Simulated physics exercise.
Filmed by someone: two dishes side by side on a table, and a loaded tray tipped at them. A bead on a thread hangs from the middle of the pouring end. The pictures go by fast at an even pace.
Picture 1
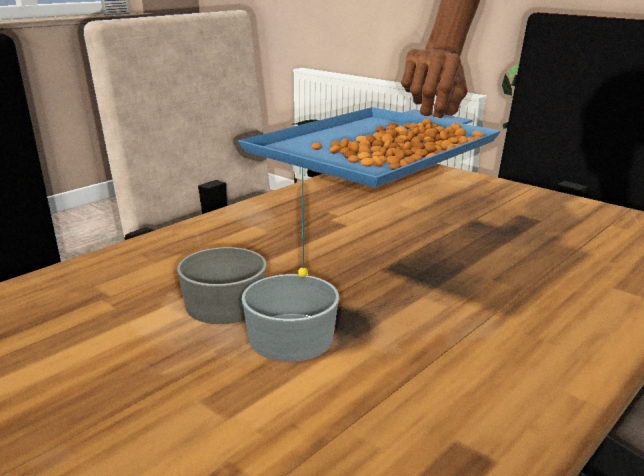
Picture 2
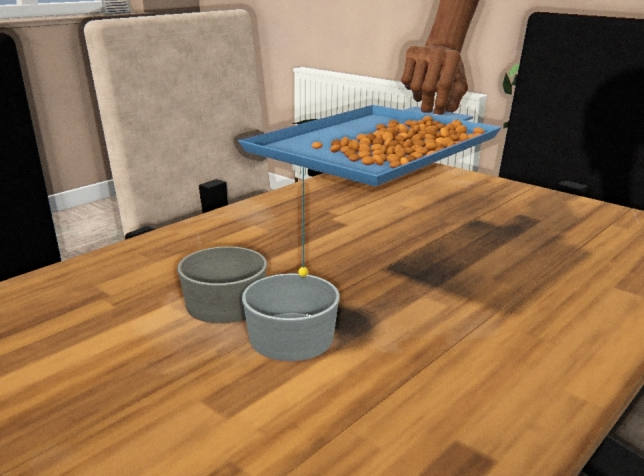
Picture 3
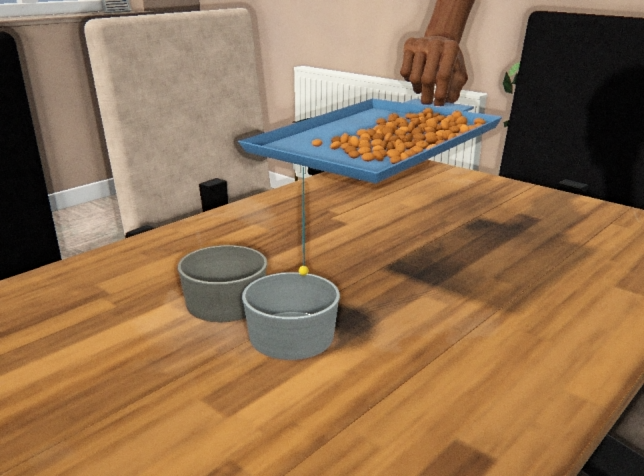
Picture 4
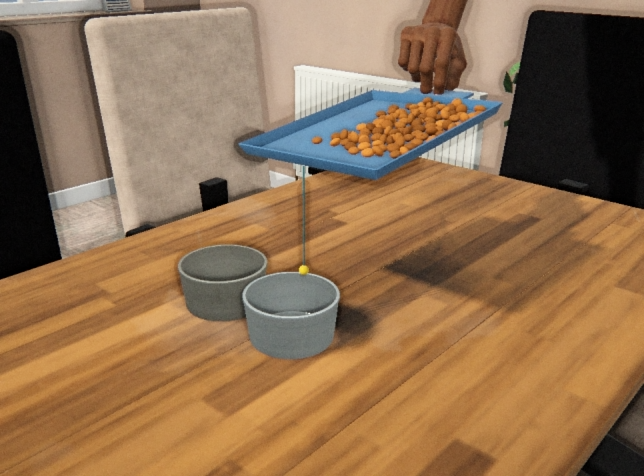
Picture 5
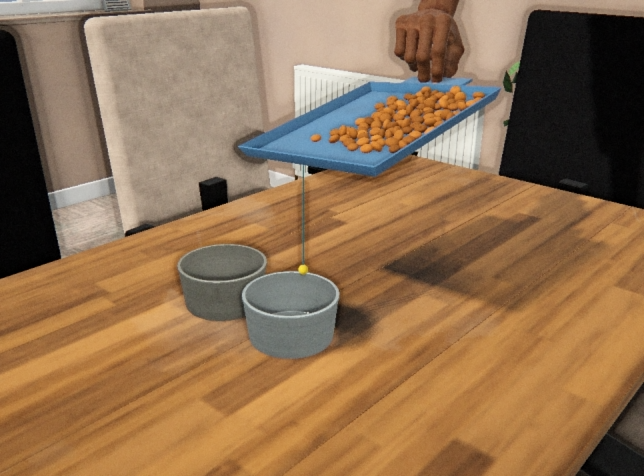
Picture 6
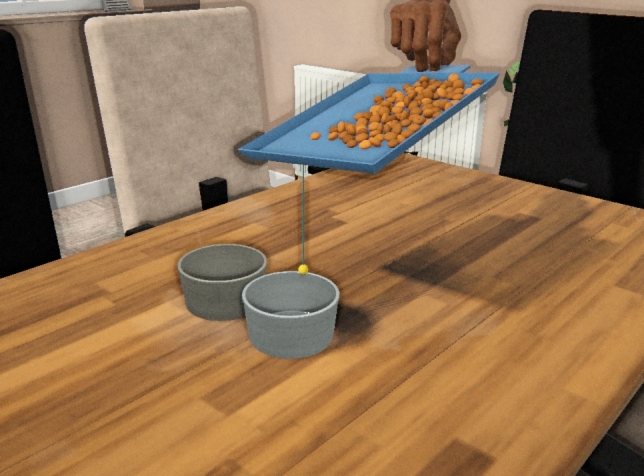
The clip opens on a blue tray of small orange-brown pieces held nearly level by a hand above a wooden table, with two gray dishes and a yellow bead hanging on a thread. The hand gradually raises the far side, tilting the tray, while the pieces shift little and the dishes stay still.
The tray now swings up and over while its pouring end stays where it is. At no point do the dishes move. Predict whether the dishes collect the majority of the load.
The greater share is going to end up in the dishes.
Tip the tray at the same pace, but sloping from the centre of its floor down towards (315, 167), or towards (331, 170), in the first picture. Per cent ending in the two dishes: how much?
You'd get 50 per cent the first time and 30 per cent the second time.
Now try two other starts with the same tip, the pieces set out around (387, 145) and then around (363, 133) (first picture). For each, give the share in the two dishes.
Close to 90 per cent, followed by close to 90 per cent.
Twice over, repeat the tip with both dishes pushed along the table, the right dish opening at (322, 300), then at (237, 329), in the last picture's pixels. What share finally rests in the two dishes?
Close to 70 in a hundred, then close to 0 in a hundred.
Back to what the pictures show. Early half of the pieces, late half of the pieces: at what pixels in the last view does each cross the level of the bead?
Near (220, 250) to start, and near (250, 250) afterwards.
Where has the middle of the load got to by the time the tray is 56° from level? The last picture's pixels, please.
I'd mark the middle close to (258, 165).
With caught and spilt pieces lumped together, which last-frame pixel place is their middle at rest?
Around (228, 295).
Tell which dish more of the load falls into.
That would be the leftward one.
Shortly afterwards, tray tipped steeply; near two thirds on the tray; only a few in the right dish; only a few in the left dish; near a third in the air.
Next, tray tipped right over; a little in the right dish; the bulk in the left dish; a little outside both; only a few in the air.
Some moments later, tray tipped past a quarter turn; a little in the right dish; the bulk in the left dish; a little outside both.
In the end, tray tipped past a quarter turn; a little in the right dish; the bulk in the left dish; a little outside both.
